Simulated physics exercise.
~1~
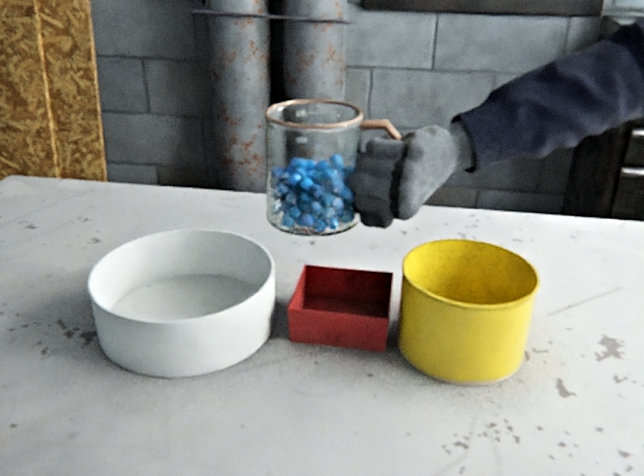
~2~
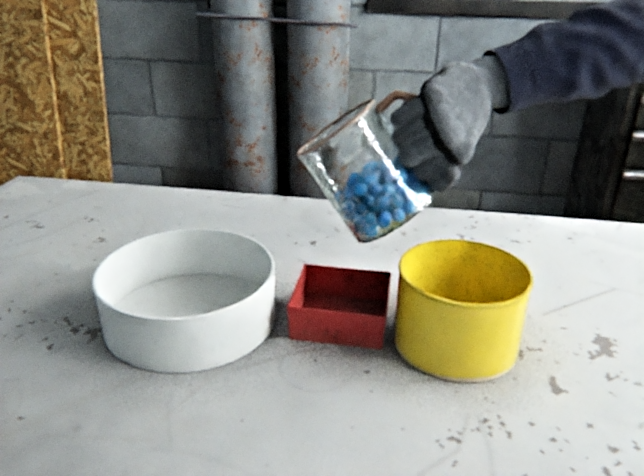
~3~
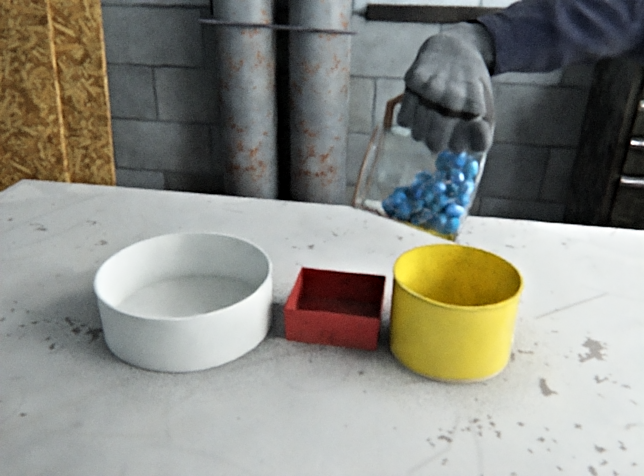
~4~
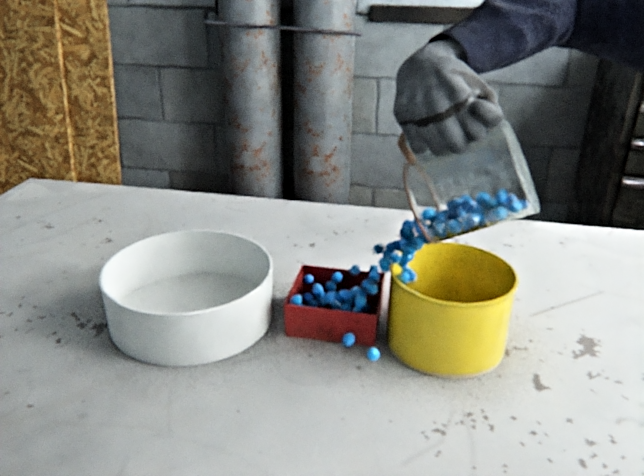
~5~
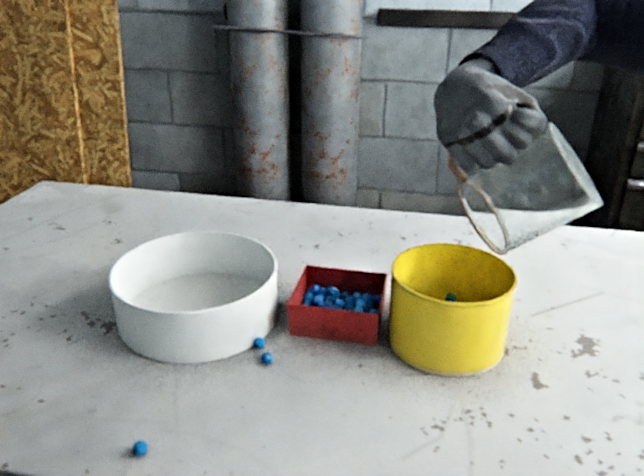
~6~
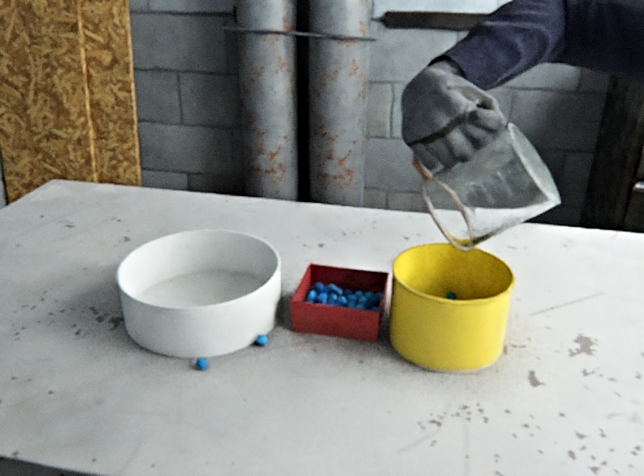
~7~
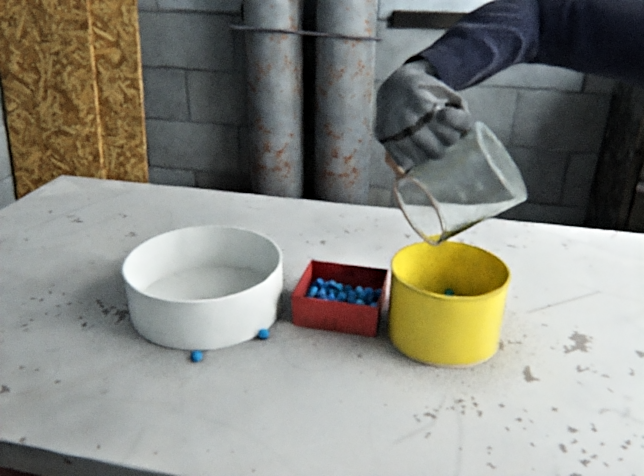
Blue glass pebbles tumbling from a jug tipped by a gloved hand into red and yellow containers, a few landing outside.
